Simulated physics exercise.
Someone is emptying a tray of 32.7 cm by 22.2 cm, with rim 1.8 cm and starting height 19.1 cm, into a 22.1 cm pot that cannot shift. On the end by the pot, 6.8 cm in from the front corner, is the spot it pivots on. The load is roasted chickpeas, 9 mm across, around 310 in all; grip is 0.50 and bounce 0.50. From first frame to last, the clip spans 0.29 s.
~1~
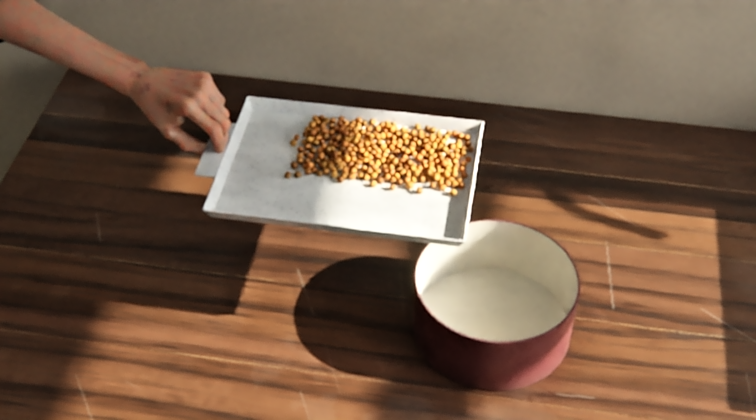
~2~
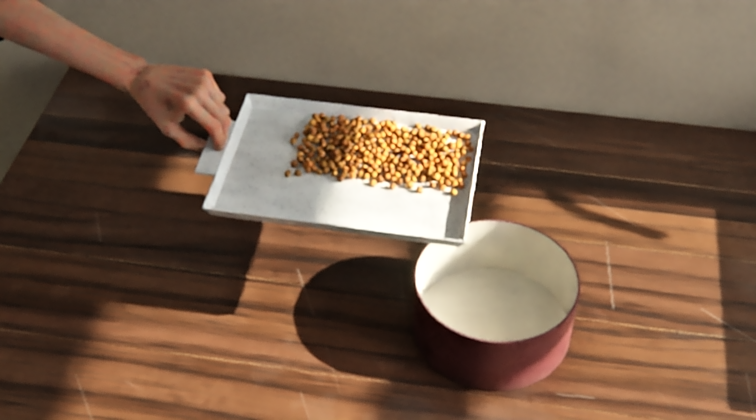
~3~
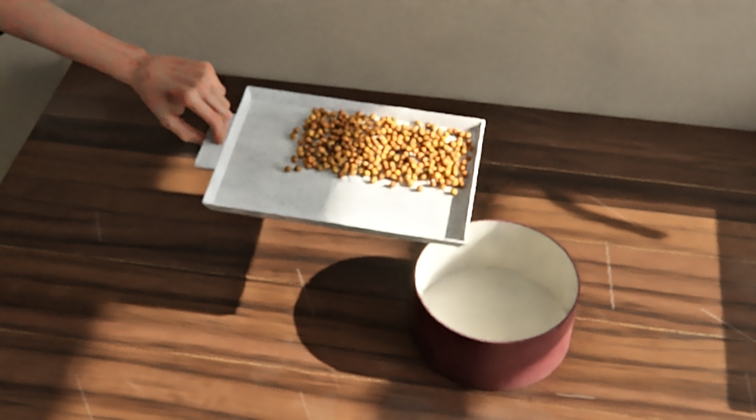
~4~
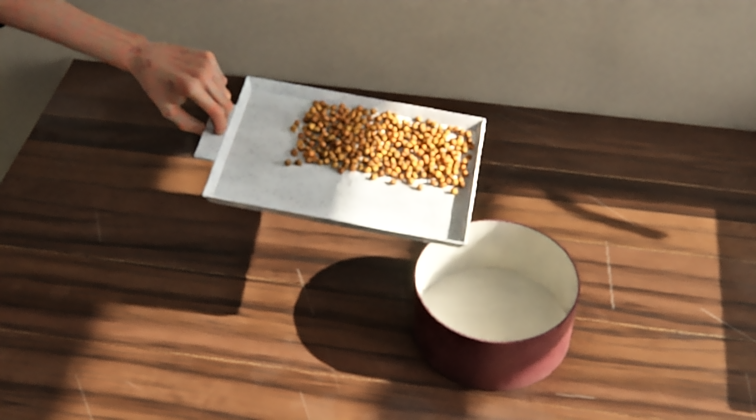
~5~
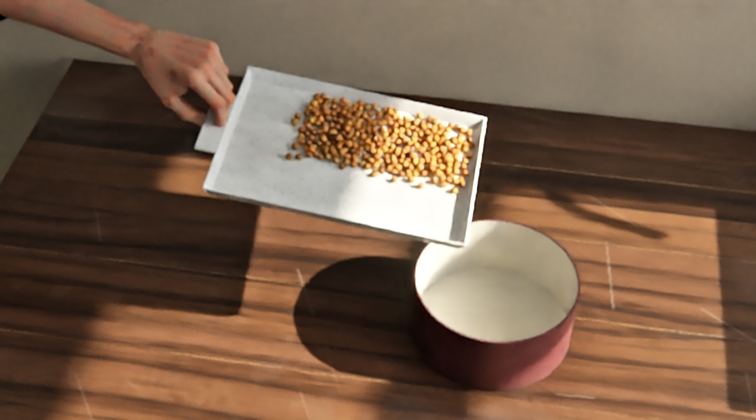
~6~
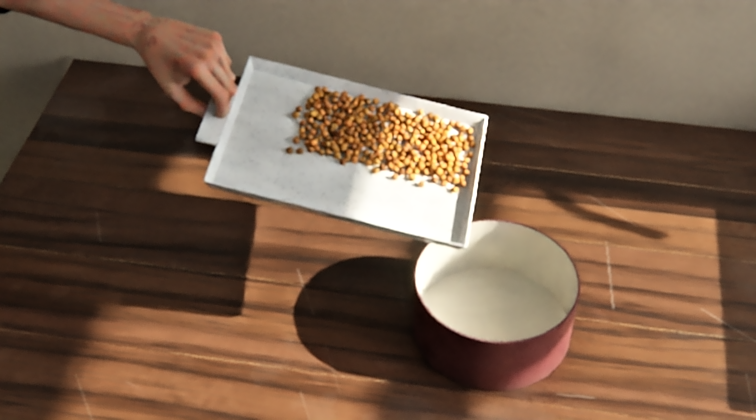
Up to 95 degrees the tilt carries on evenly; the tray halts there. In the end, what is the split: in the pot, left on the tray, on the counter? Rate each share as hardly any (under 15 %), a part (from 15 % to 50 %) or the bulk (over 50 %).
Pot: The bulk; tray: Hardly any; counter: Hardly any.
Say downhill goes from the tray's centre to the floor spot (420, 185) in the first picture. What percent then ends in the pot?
My best guess is some 65 per cent.
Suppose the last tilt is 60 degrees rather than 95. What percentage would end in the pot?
You'd end up with some 10 % in the pot.
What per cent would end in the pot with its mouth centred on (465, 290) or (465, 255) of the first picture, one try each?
Close to 90 in a hundred, then close to 95 in a hundred.
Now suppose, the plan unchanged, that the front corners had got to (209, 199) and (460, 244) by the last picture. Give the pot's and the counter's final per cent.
Pot: 75, counter: 25.
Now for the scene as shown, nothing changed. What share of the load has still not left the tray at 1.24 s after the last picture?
Some 85 per cent of the load.
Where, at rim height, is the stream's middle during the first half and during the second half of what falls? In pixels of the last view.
Around (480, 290), then around (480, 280).
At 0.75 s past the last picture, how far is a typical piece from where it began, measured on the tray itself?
About 11 cm.
Then, 0.75 s after the last picture, tilt 51 degrees; the tray holds 95 %, the pot 0 %.
Then, 1.24 s after the last picture, tilt 76 degrees; the tray holds 85 %, the pot 10 %.
Then, 1.81 s after the last picture, tilt 95 degrees; the tray holds 0 %, the pot 100 %.
In the end, pot 100 %, tray 0 %, counter 0 %.
